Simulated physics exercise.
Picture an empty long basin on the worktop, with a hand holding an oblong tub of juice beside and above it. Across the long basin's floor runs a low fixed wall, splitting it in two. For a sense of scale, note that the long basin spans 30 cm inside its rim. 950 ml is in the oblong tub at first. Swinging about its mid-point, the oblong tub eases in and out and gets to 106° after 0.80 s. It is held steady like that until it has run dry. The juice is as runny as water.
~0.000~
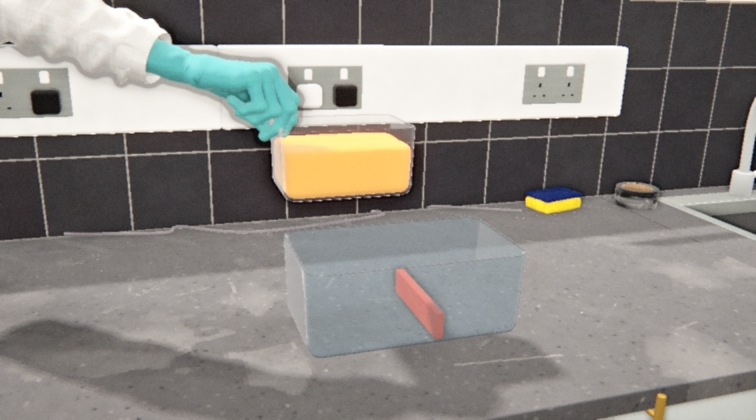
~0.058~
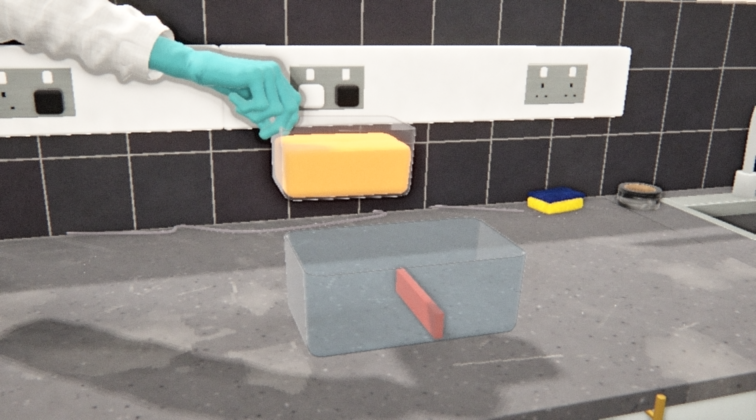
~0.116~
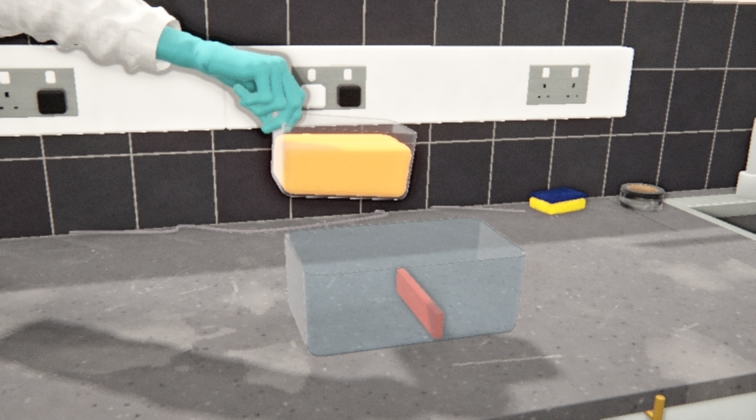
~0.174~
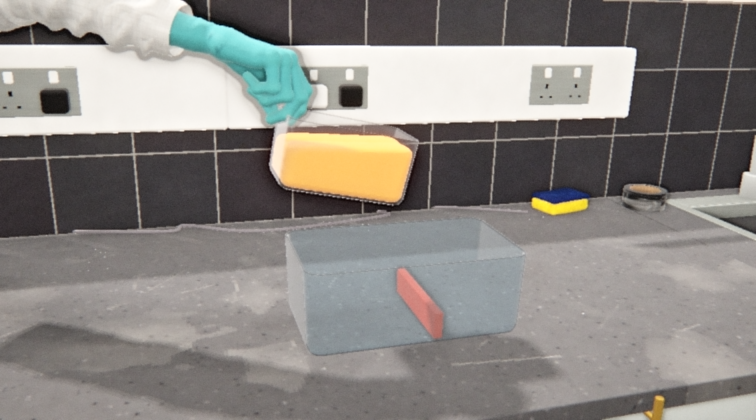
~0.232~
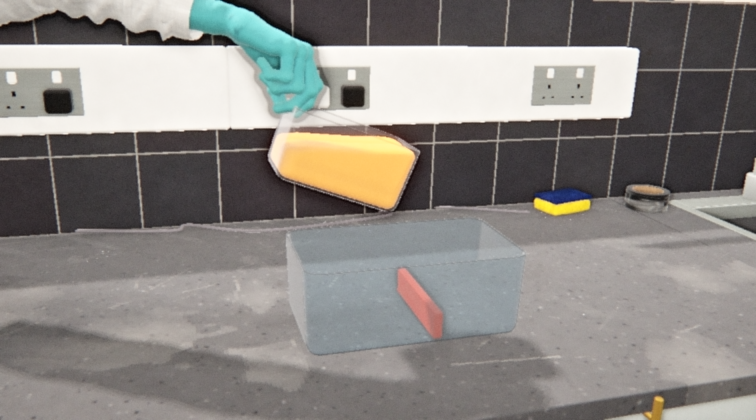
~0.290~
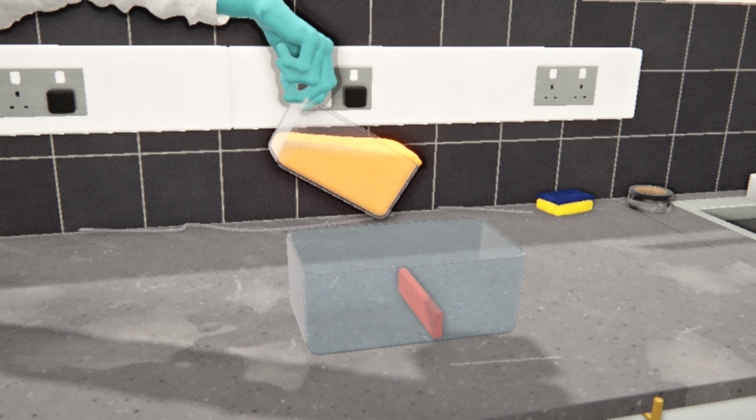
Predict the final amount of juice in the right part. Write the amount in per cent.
The right part ends with roughly 54 per cent.
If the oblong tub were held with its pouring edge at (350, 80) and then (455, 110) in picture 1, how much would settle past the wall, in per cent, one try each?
The first try gives around 20 percent, the second around 70 percent.
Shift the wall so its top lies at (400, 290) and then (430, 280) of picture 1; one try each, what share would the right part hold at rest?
It comes to 75 per cent, and then 45 per cent.
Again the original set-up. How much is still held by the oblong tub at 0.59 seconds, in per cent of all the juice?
Fraction remaining: Approx. 26 per cent.
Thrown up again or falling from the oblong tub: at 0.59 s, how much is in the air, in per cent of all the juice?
My guess is roughly 34 %.
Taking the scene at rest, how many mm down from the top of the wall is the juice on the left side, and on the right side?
Left roughly 22 mm; right roughly 10 mm.
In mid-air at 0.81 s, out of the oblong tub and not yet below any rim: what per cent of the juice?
About 12 per cent.
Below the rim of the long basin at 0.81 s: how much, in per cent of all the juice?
Looks like about 82 % of the whole amount.
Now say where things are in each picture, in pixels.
It leans 0°; its right rim is at (403, 122); the juice meets the walls at (278, 145) and (399, 140); the long basin's rim runs from (294, 255) to (501, 236); the wall's top is at (419, 291), in the first frame.
It leans 1°; its right rim is at (403, 124); the juice meets the walls at (278, 144) and (399, 140), in the second frame.
It leans 5°; its right rim is at (405, 129); the juice meets the walls at (280, 143) and (399, 142), in the third frame.
It leans 12°; its right rim is at (407, 136); the juice meets the walls at (281, 142) and (401, 143), in the fourth frame.
It leans 21°; its right rim is at (408, 146); the juice meets the walls at (279, 141) and (405, 145), in the fifth frame.
It leans 31°; its right rim is at (408, 158); the juice meets the walls at (277, 140) and (406, 151); 2 per cent is over the edge, in the sixth frame.
After 0.59 s the tilt is 89° and 27 per cent is still to pour, 1 is left of the wall and 39 right of it.
After 0.81 s the tilt is 106° and 7 per cent is still to pour, 25 is left of the wall and 57 right of it.
After 1.05 s the tilt is 106° and 1 per cent is still to pour, 38 is left of the wall and 57 right of it.
After 1.30 s the tilt is 106° and 0 per cent is still to pour, 43 is left of the wall and 54 right of it.
In the end 43 per cent lies left of the wall, 54 right of it and 2 outside.
